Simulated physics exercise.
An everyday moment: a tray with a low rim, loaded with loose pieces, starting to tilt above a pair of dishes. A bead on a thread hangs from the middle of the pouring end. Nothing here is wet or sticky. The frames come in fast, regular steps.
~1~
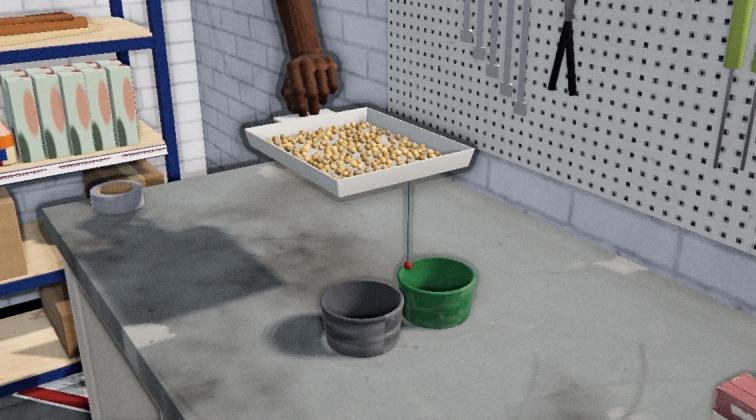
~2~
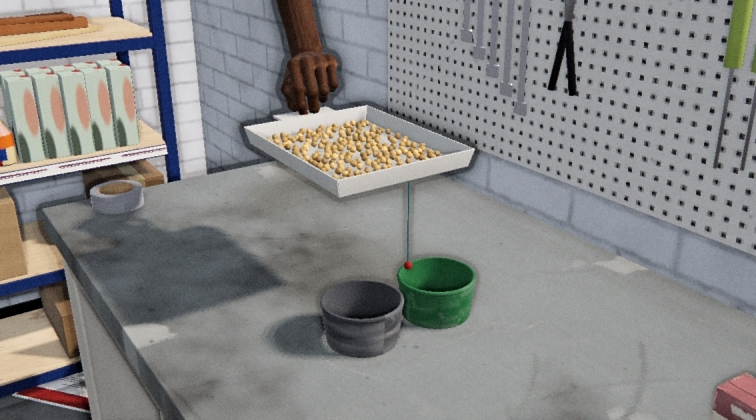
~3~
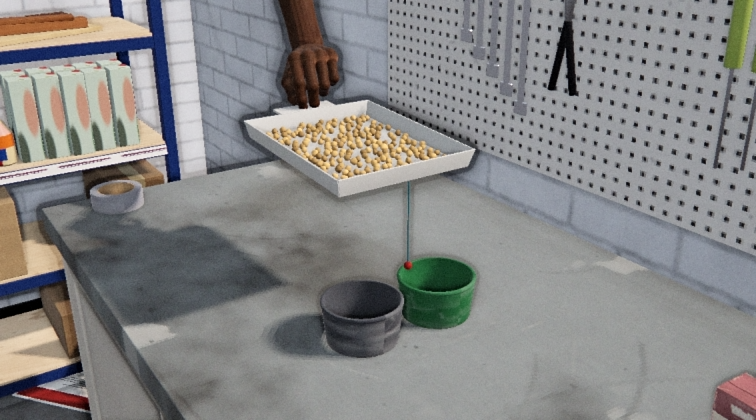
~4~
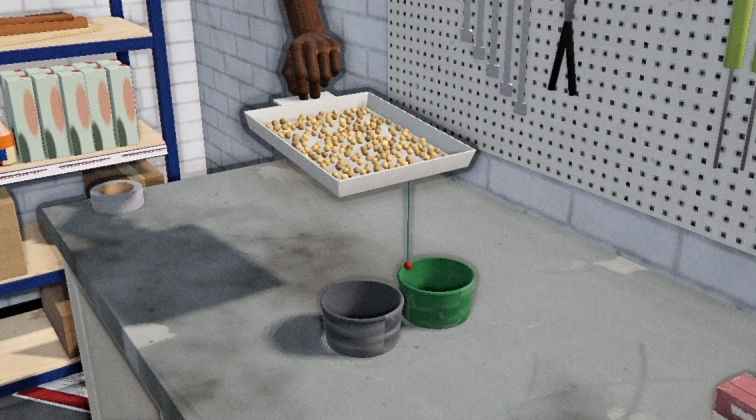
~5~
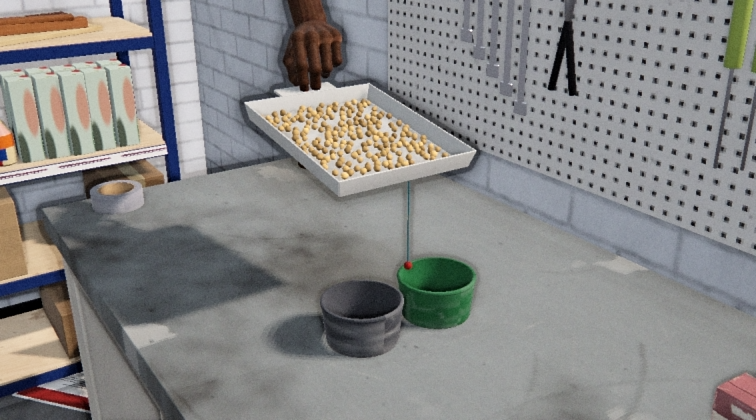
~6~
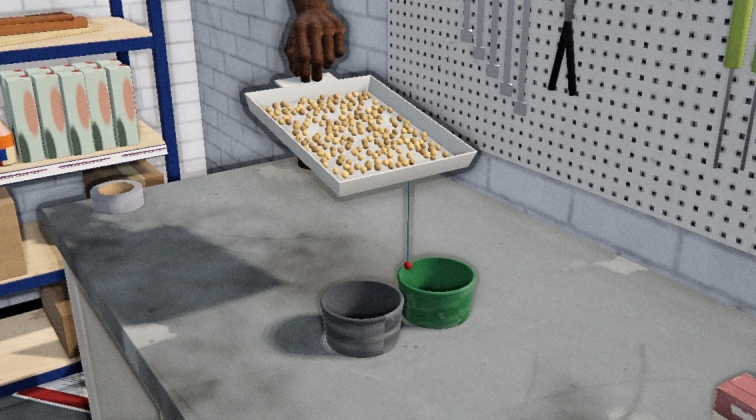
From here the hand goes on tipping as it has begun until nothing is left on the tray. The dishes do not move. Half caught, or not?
In the dishes lies only the smaller part of it.
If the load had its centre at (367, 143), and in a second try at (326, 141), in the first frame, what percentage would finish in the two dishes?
First some 30, then 30 per cent.
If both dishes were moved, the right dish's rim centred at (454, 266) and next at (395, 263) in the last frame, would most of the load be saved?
At the first place not half, at the second less than half.
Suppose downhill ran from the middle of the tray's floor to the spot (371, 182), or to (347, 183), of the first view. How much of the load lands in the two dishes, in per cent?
In turn 80 and 80 in a hundred.
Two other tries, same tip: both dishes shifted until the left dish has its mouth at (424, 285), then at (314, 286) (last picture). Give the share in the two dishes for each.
Near 50 % and 0 %.
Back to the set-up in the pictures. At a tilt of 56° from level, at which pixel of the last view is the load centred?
Around (404, 149).
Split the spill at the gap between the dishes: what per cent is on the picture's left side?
Close to 10 per cent.
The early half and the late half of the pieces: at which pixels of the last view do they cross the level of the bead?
First near (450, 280), later near (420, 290).
Soon, tray tipped steeply; all on the tray.
A while on, tray tipped right over; nearly all on the tray; a stray few in the right dish; a stray few outside both; a stray few in the air.
Towards the end, tray tipped past a quarter turn; a small part in the left dish; about a quarter in the right dish; most outside both.
Finally, tray tipped past a quarter turn; a small part in the left dish; about a quarter in the right dish; most outside both.
